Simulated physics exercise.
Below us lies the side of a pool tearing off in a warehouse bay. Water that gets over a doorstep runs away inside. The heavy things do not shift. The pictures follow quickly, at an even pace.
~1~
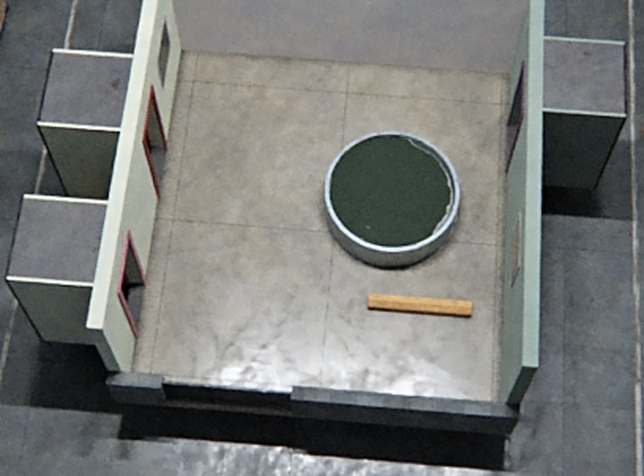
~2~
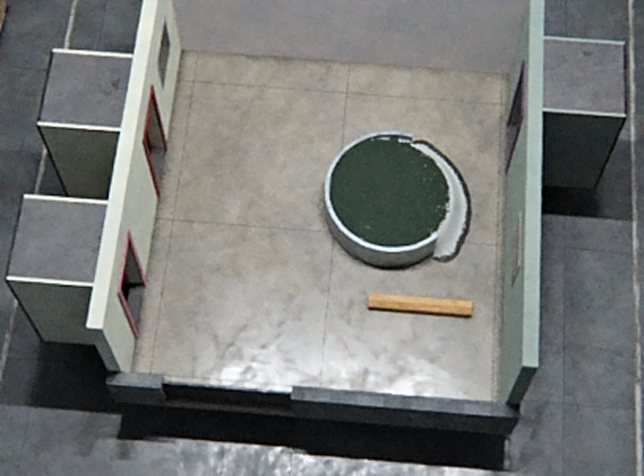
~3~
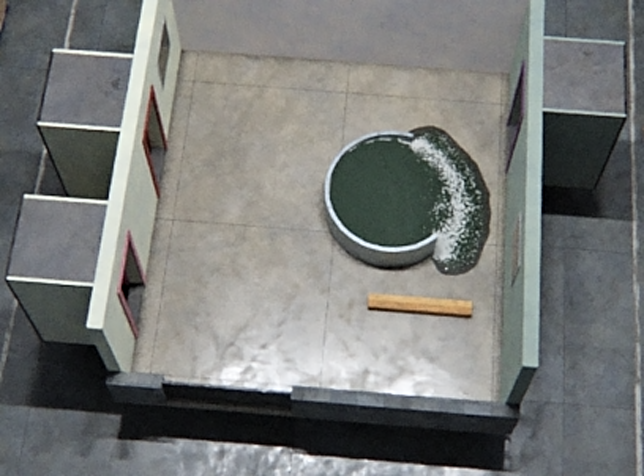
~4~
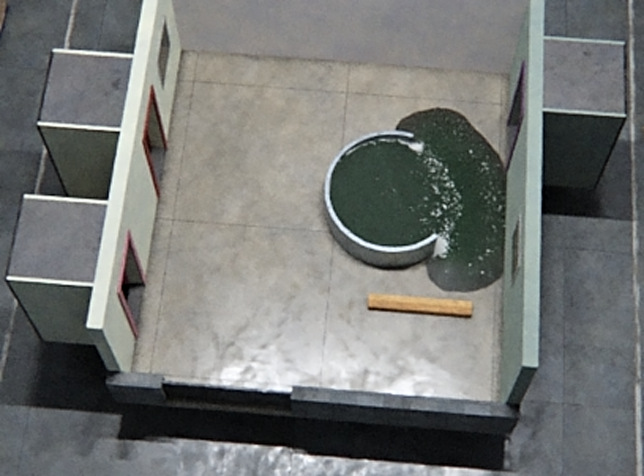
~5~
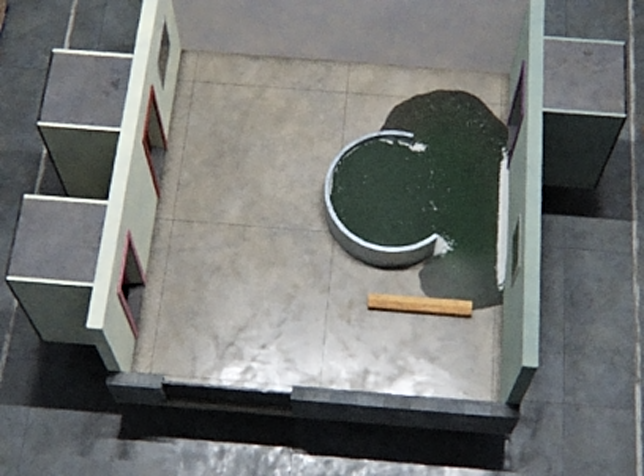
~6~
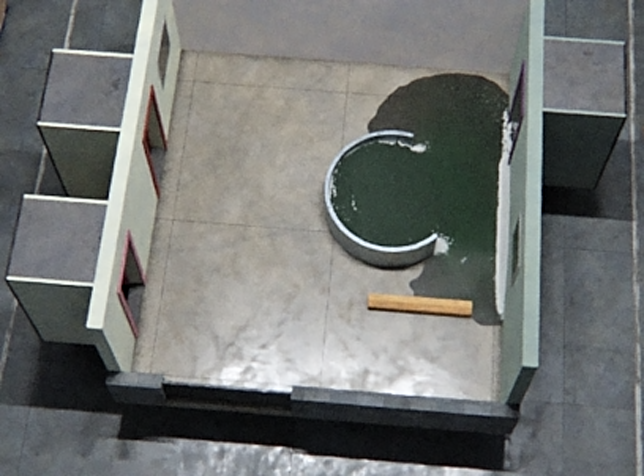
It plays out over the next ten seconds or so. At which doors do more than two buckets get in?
The purple door floods; the pink door holds within the limit; the red door holds within the limit.
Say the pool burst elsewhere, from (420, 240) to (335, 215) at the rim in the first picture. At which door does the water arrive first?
That is the pink one.
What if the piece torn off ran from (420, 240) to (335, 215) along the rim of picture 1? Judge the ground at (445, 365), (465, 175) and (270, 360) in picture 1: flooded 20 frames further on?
In turn: Flooded, under water, under water.
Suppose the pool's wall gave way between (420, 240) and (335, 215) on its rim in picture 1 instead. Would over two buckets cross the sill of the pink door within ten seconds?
The pink one floods.
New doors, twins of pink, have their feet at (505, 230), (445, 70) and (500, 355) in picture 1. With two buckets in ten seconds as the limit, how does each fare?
One after the other: Lets more in, goes over, stays under.
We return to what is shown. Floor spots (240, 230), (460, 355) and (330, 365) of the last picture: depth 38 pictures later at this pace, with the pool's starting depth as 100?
In turn 4, 4 and 4 in a hundred.
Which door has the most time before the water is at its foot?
The pink-painted one.
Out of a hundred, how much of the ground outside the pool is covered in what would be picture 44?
Near 95 in a hundred.
A moment on, water covers 20 % of the floor; the purple door over two buckets in, the pink door not reached, the red door not reached.
Next, water covers 25 % of the floor; the purple door far over two buckets in, the pink door not reached, the red door not reached.
Then, water covers 55 % of the floor; the purple door far over two buckets in, the pink door not reached, the red door not reached.
Later, water covers 95 % of the floor; the purple door far over two buckets in, the pink door wet at the sill, nothing in, the red door wet at the sill, nothing in.
In the end, water covers 95 % of the floor; the purple door far over two buckets in, the pink door under two buckets in, the red door wet at the sill, nothing in.
